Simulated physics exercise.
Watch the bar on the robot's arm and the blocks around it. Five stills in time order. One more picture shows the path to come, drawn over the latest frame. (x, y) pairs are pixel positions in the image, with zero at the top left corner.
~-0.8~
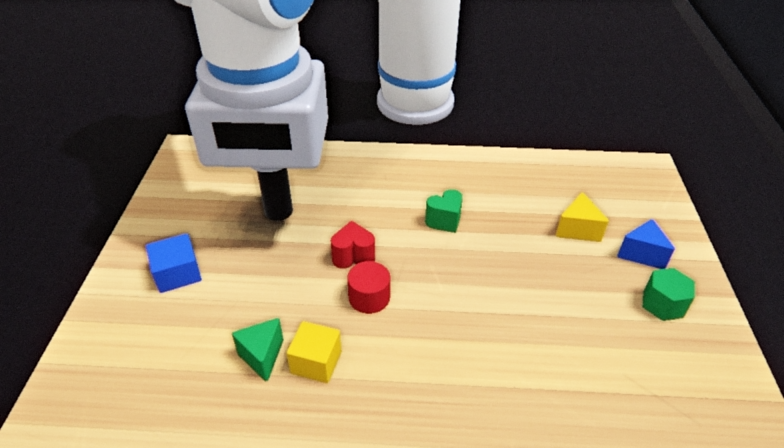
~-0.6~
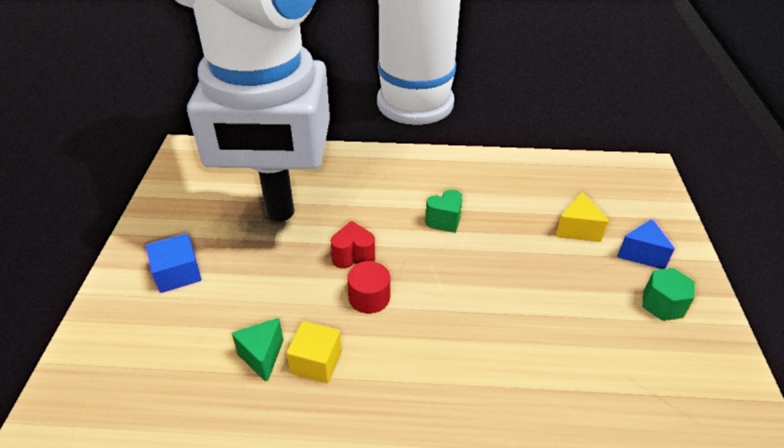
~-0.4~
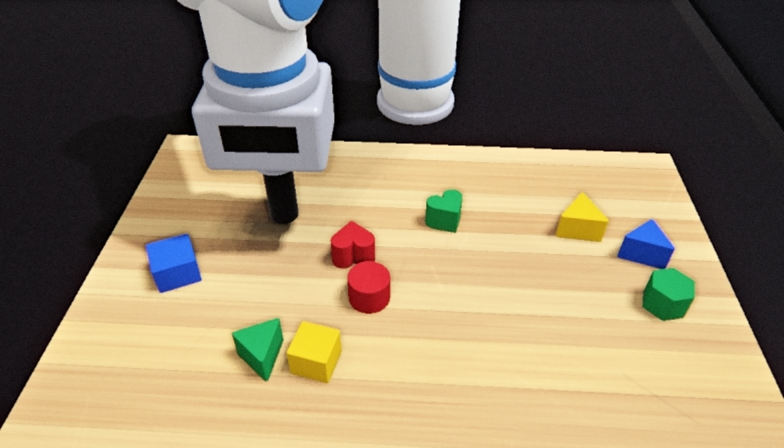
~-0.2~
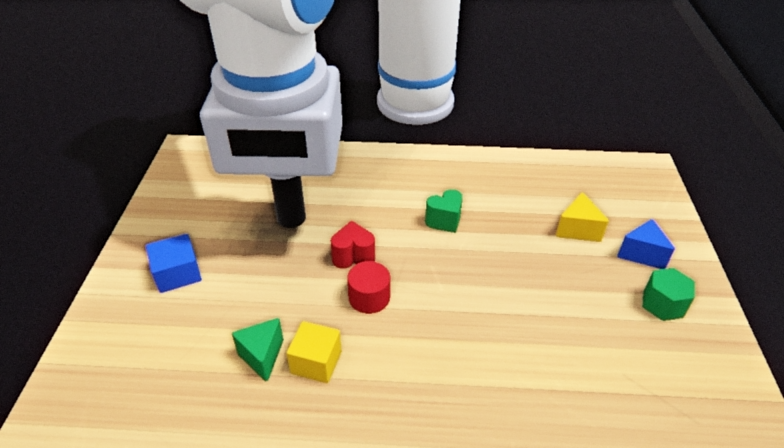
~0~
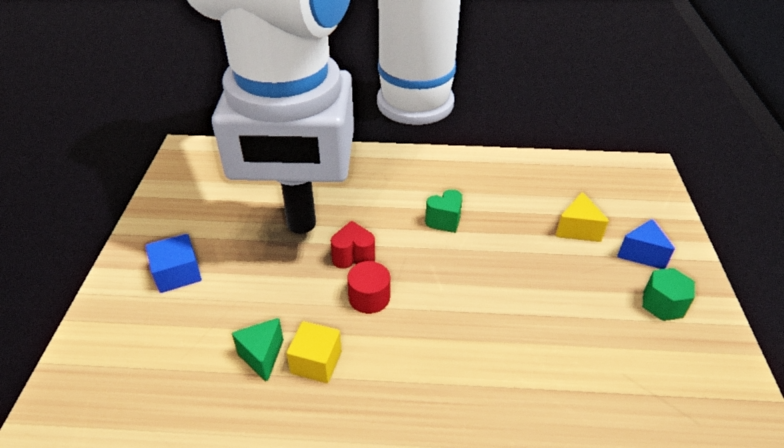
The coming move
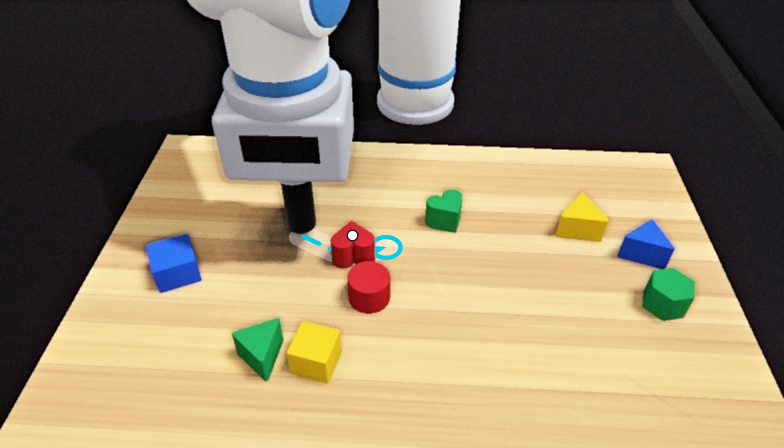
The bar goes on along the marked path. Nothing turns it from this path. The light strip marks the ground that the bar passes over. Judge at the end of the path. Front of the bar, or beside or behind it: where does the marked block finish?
It escapes to one side.
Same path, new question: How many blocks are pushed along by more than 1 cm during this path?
The push will move one block.
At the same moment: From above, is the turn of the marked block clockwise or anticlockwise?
It is turned clockwise.
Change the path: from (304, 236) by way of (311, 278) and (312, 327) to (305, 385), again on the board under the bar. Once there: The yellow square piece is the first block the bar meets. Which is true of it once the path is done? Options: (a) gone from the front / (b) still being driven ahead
b
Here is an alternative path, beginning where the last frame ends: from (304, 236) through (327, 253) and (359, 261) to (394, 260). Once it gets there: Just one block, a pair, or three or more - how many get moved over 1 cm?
Only one block.
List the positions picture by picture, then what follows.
In the first frame, bar tip at (279, 212); block tops, red heart at (353, 236); red circle at (369, 276).
In the second frame, bar at (280, 213); blocks unchanged.
In the third frame, bar at (285, 215); blocks unchanged.
In the fourth frame, bar at (292, 219); blocks unchanged.
In the fifth frame, bar at (302, 224); red heart at (353, 236); red circle at (369, 276).
Path on the board, from (304, 236) through (328, 248) and (357, 254) to (386, 247); the dot is on the red heart.
What follows on the original path. Halfway along, bar at (341, 241); red heart at (369, 240).
At the end, bar at (386, 235); red heart at (403, 245), turned 20° clockwise; red circle in place.
